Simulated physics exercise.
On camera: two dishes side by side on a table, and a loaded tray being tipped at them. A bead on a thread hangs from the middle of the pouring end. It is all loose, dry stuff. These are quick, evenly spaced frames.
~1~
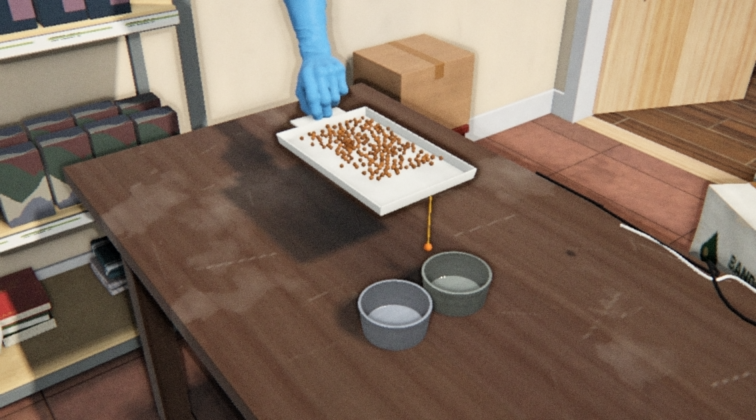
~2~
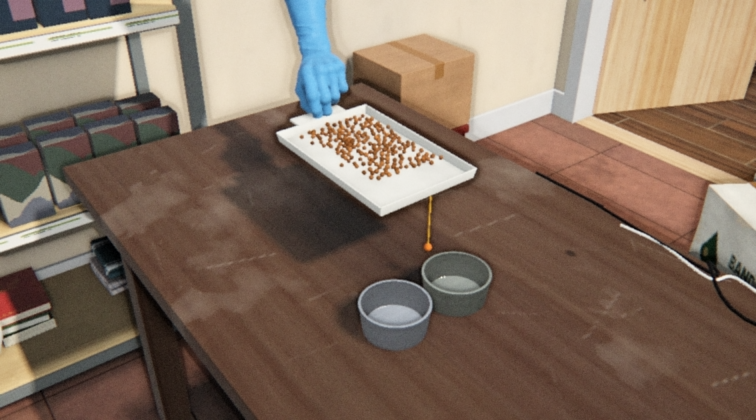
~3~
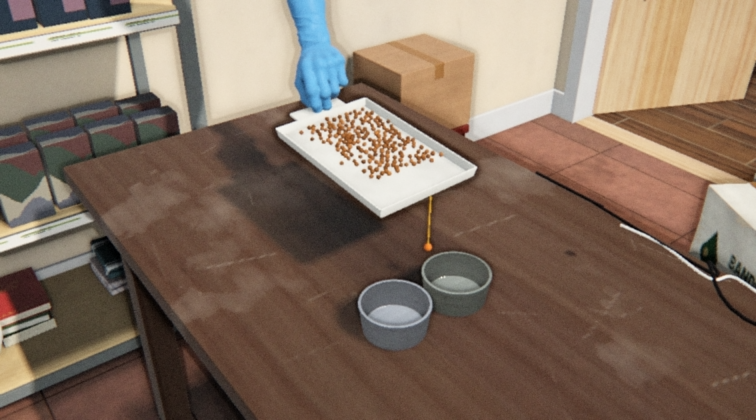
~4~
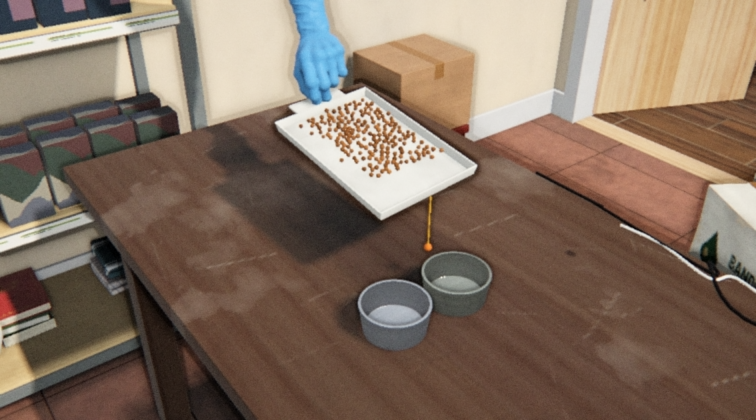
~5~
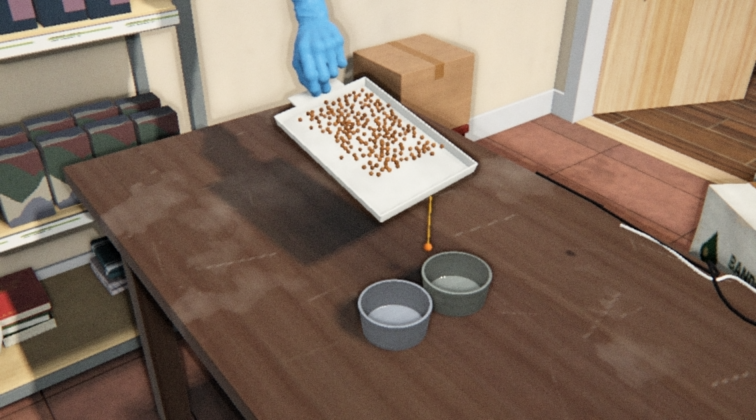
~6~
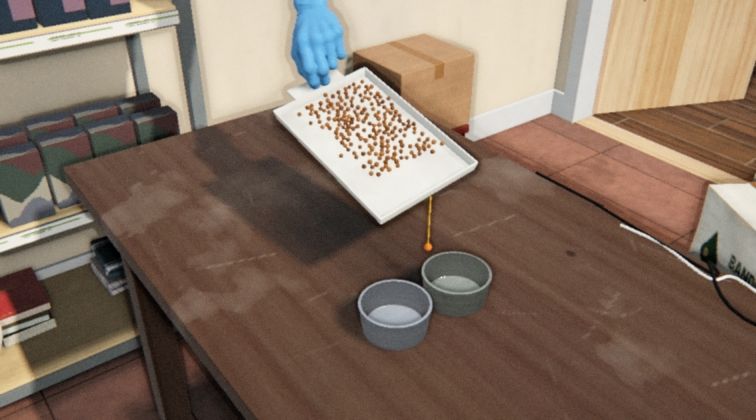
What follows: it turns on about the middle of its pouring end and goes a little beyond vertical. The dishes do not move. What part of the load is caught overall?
The two hold only the smaller part of the load.
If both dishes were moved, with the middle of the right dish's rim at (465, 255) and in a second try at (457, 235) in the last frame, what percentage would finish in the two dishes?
Roughly 50 per cent, and 50 per cent.
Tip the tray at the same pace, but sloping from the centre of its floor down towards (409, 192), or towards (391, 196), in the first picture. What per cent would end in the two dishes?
First some 80, then 50 per cent.
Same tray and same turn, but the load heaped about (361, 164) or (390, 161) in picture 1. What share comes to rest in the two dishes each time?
About 20 and 10 per cent.
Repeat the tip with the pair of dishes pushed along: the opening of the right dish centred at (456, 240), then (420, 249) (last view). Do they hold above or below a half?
First above a half, then most of it.
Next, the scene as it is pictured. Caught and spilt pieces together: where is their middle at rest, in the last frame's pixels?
Close to (377, 301).
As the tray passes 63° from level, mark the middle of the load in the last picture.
Around (380, 214).
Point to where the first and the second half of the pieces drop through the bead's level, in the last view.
At about (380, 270), then at (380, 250).
Soon, tray tipped steeply; most on the tray; a small part in the left dish; a stray few in the right dish; a stray few outside both; a small part in the air.
A while on, tray tipped past a quarter turn; about a third on the tray; about a quarter in the left dish; a stray few in the right dish; about a third outside both; a small part in the air.
Towards the end, tray tipped past a quarter turn; about a quarter in the left dish; a stray few in the right dish; most outside both.
Finally, tray tipped past a quarter turn; about a quarter in the left dish; a stray few in the right dish; most outside both.
